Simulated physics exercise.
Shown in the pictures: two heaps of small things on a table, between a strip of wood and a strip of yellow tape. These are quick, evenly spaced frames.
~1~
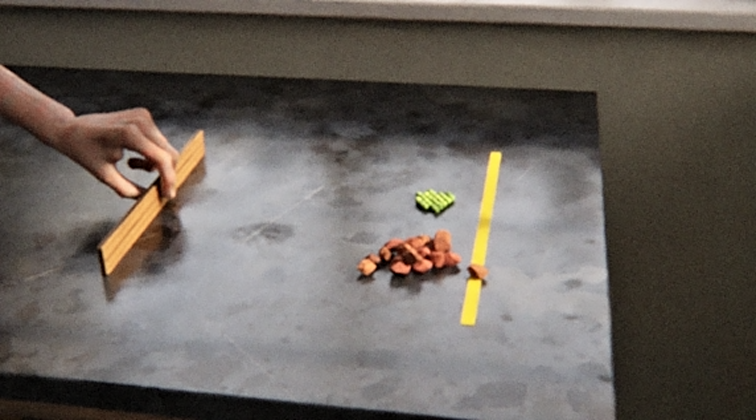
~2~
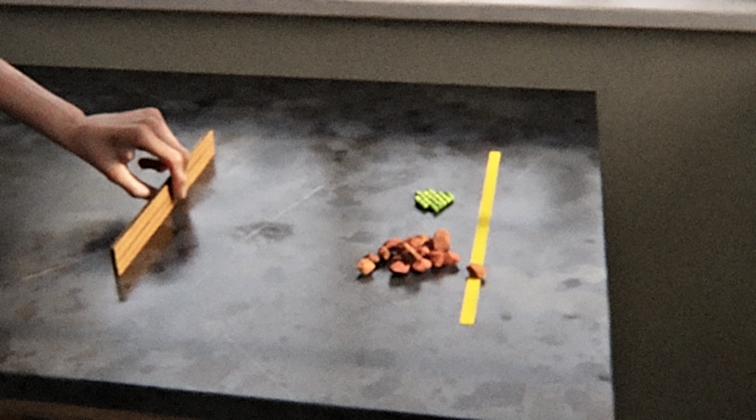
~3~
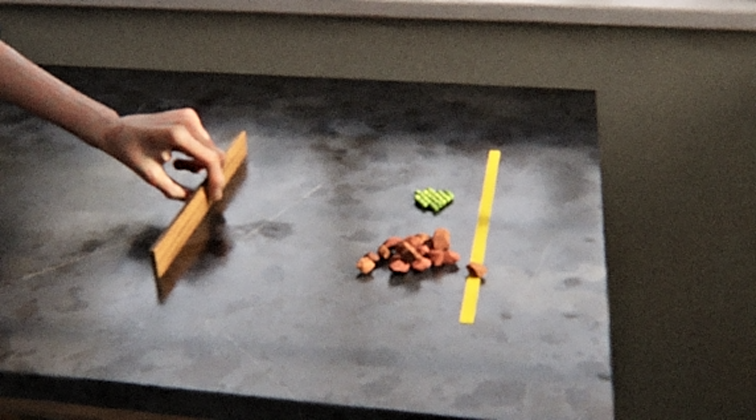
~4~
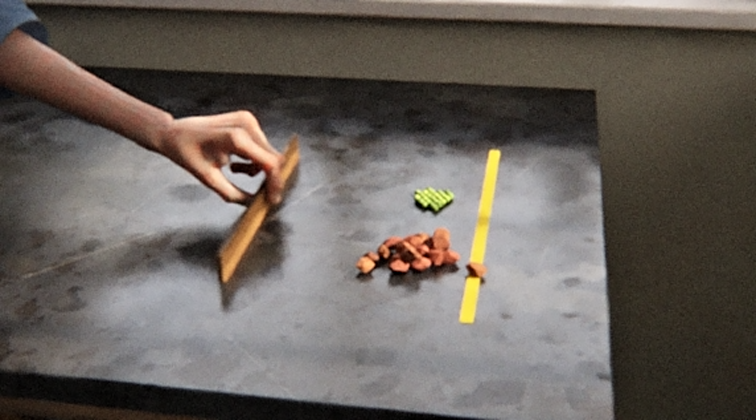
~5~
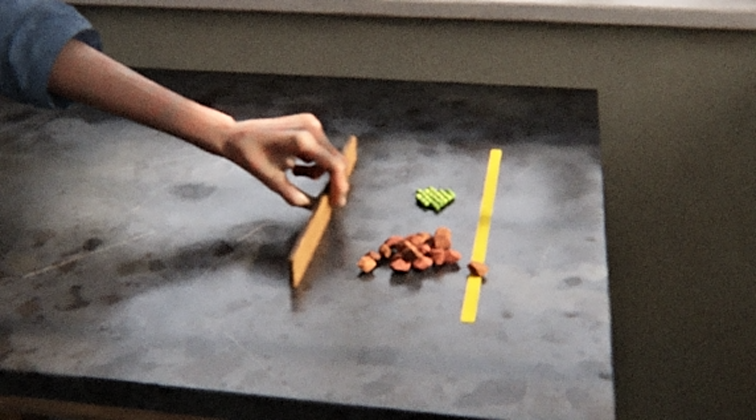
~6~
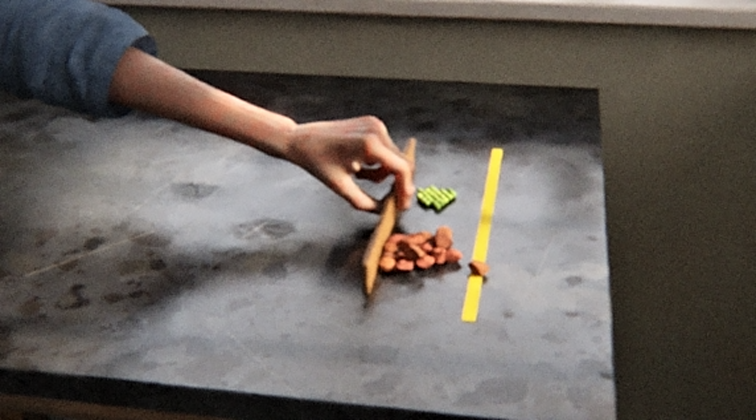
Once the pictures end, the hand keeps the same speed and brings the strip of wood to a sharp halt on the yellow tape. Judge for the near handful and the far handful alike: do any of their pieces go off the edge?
As I see it, the near handful partly goes over. The far handful partly goes over.
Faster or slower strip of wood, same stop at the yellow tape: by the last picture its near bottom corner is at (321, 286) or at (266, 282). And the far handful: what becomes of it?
At first it spills some off, and after that it spills some off.
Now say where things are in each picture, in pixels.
The first frame shows strip of wood at (110, 250), at rest; yellow tape at (495, 160), well back from the edge; edge at (607, 239); near handful at (421, 255), a few bits of crushed brick; far handful at (433, 201), a few dried peas.
The second frame shows strip of wood at (123, 250); far handful at (432, 200).
The third frame shows strip of wood at (162, 252); near handful at (420, 253).
The fourth frame shows strip of wood at (226, 257); far handful at (432, 199).
The fifth frame shows strip of wood at (297, 261); near handful at (422, 252).
The sixth frame shows strip of wood at (369, 266); yellow tape at (496, 156); edge at (608, 236); near handful at (423, 251), a small part pushed along; far handful at (434, 197).
Then, 0.06 s past the last view, strip of wood still moving, near (460, 198); near handful all on the table, its front near (500, 267); far handful all on the table, its front near (523, 202).
Then, 0.14 s past the last view, strip of wood stopped at the yellow tape; near handful all on the table, its front near (611, 312); far handful all on the table, its front near (661, 216).
Then, 0.42 s past the last view, strip of wood stopped at the yellow tape; near handful most over the edge; far handful all over the edge.
Finally, strip of wood stopped at the yellow tape; near handful most over the edge; far handful all over the edge.
